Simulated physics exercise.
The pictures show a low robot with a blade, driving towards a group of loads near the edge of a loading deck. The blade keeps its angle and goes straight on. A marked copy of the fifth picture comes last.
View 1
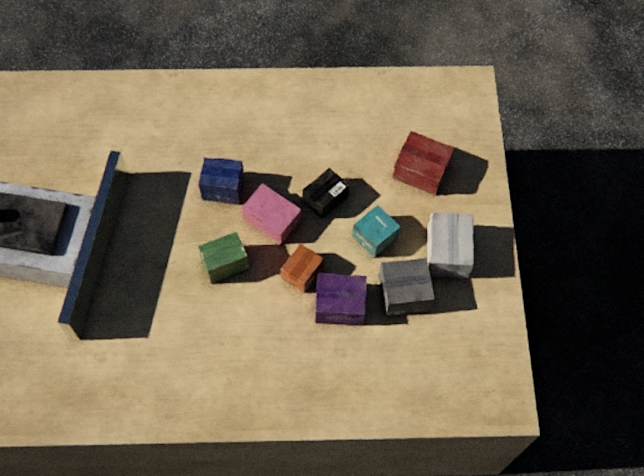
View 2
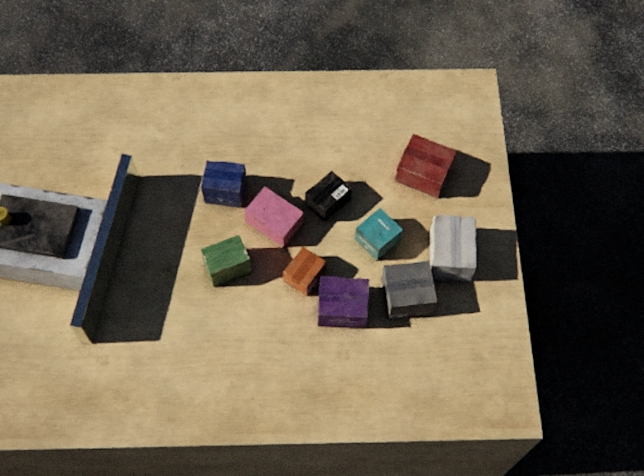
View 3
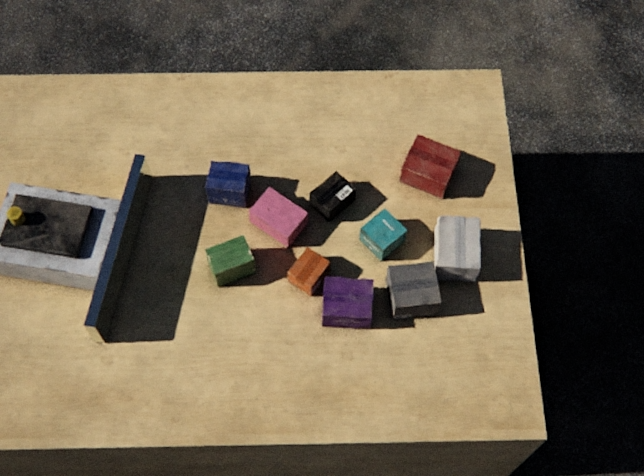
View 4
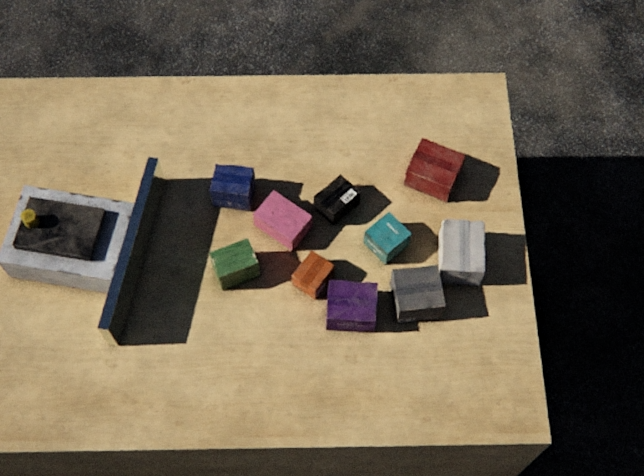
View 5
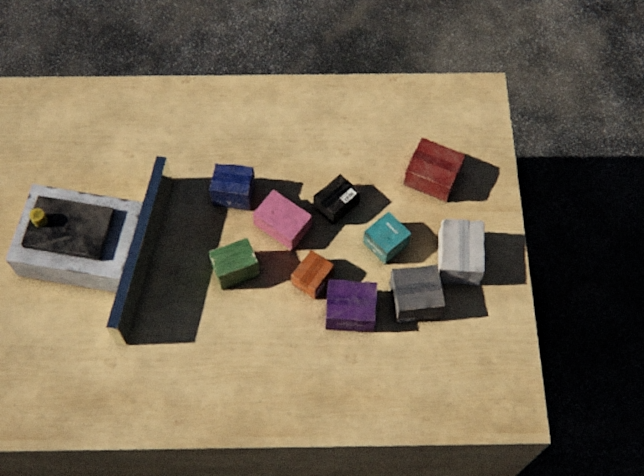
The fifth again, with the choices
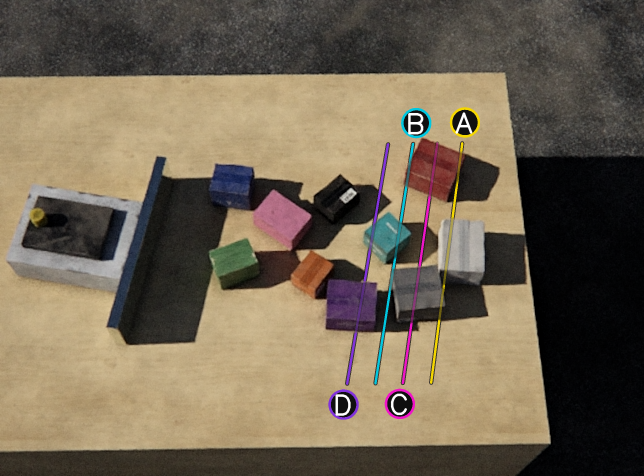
A low grey-and-white robot with a wide dark-blue blade moves slowly rightward across a pale wooden deck, seen from high above. Ahead of it sit ten scattered boxes: blue, pink, green and orange nearer the blade, black, teal and purple beyond, and red, white and grey towards the right edge. The robot narrows the gap without touching them, the boxes stay put, and the view shifts very slightly.
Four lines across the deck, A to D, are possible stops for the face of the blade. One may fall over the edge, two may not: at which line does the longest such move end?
Line A.
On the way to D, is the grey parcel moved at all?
Yes.
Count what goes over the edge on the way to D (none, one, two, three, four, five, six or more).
By then, none.
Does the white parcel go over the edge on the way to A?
By then, yes.
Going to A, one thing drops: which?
The white parcel.
On the marked copy, A at (448, 255); B at (395, 256); C at (421, 256); D at (369, 256).
Following A. Soon after the start, robot (186, 226); blue box (292, 187); green crate (273, 274).
Later, robot (297, 225); white parcel (473, 255); red box (443, 165).
In the end, robot (384, 224); white parcel over the edge; black box (510, 200); one fallen.
As for the rest, B is within the limit but short; C is within the limit but short; D is within the limit but short.
